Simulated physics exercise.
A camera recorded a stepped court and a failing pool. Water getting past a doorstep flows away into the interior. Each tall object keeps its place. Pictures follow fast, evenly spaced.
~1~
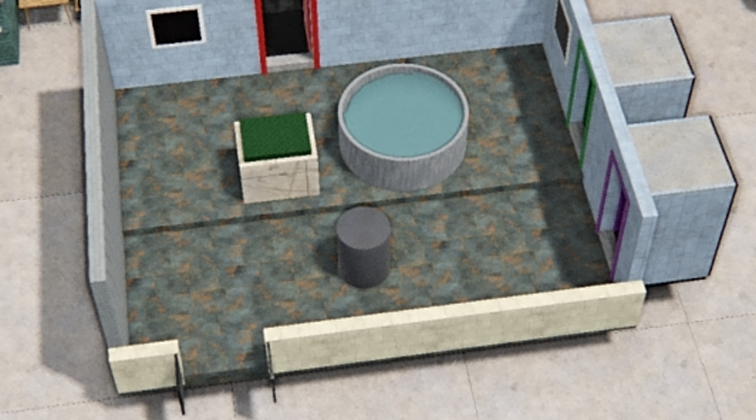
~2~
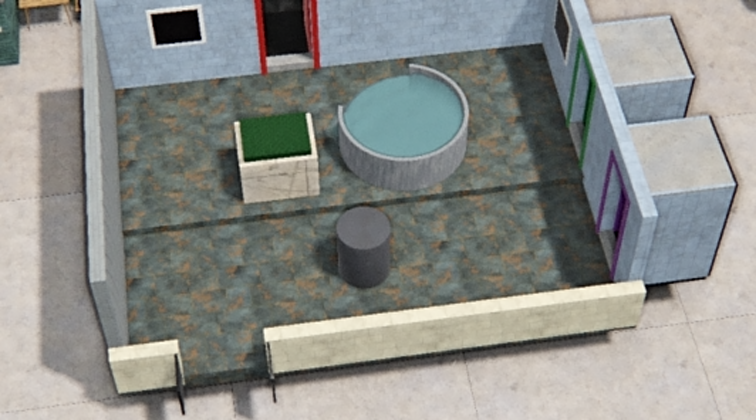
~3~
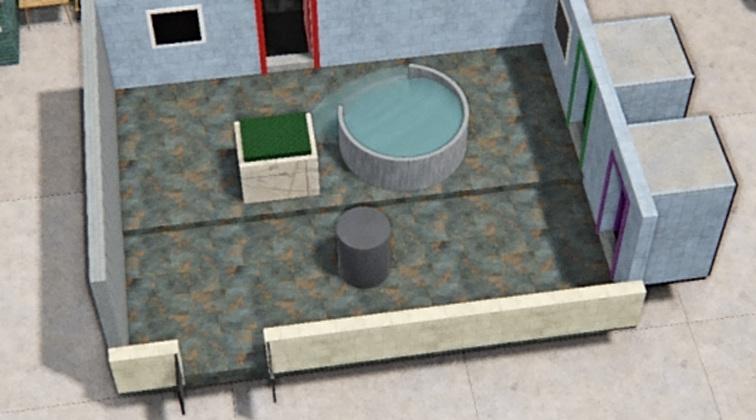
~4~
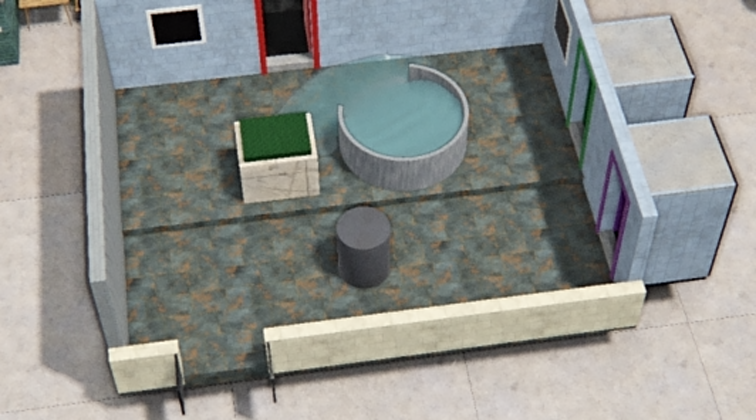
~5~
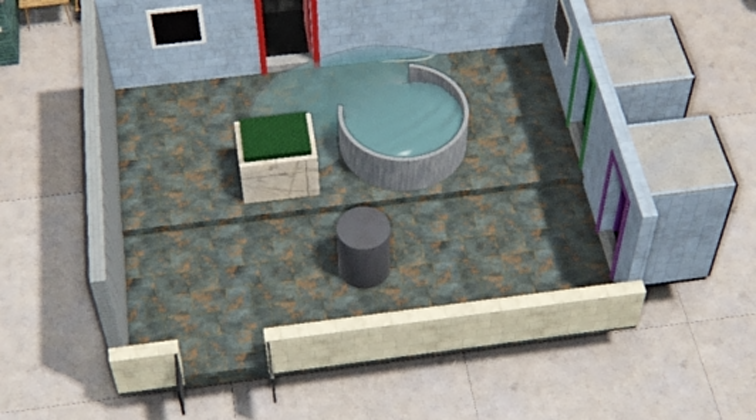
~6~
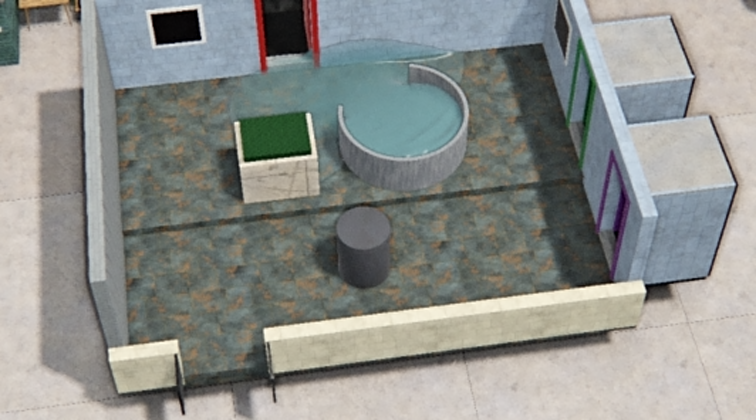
In the video, a round, water-filled pool stands in a walled courtyard near a green-topped block and a dark cylinder; part of its far-side wall disappears, and water pours out, spreading across the floor toward the back wall and red-framed doorway.
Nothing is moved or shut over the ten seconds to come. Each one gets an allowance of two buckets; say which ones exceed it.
The red door will top two buckets; the purple door will not top two buckets; the green door will not top two buckets.
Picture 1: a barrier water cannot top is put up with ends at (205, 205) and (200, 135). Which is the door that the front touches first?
It's the red-painted one.
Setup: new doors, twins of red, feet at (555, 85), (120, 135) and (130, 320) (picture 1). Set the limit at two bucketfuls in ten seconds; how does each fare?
They turn out short, over and short.
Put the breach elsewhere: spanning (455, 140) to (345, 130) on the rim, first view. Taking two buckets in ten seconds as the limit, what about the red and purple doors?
Well, the red door doesn't reach it and the purple door breaks the limit.
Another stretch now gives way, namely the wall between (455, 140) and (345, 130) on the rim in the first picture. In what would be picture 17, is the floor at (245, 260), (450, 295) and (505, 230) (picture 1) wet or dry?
Soaked, soaked, soaked.
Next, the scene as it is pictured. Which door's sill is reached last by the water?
I say the one in purple.
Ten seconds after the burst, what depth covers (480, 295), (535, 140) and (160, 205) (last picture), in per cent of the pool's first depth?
About 12 per cent, then 4 per cent, then 6 per cent.
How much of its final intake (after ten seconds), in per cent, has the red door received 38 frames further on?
Close to 100 out of every hundred.
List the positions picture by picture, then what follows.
In the first picture, the pool at (403, 114) is whole and still.
In the second picture, the front is at a hidden place, out from the gap on the pool's far side.
In the third picture, the front is at a hidden place, out from the gap on the pool's far side.
In the fourth picture, the front is at (418, 57), out from the gap on the pool's far side.
In the fifth picture, the front is at (256, 107), out from the gap on the pool's far side.
In the sixth picture, water pours out on the pool's far side and has run to (235, 95).
A moment on, water covers 25 % of the floor; the red door over two buckets in, the purple door not reached, the green door not reached.
Next, water covers 30 % of the floor; the red door over two buckets in, the purple door not reached, the green door not reached.
Then, water covers 50 % of the floor; the red door far over two buckets in, the purple door not reached, the green door wet at the sill, nothing in.
Later, water covers 80 % of the floor; the red door far over two buckets in, the purple door wet at the sill, nothing in, the green door wet at the sill, nothing in.
In the end, water covers 95 % of the floor; the red door far over two buckets in, the purple door wet at the sill, nothing in, the green door wet at the sill, nothing in.
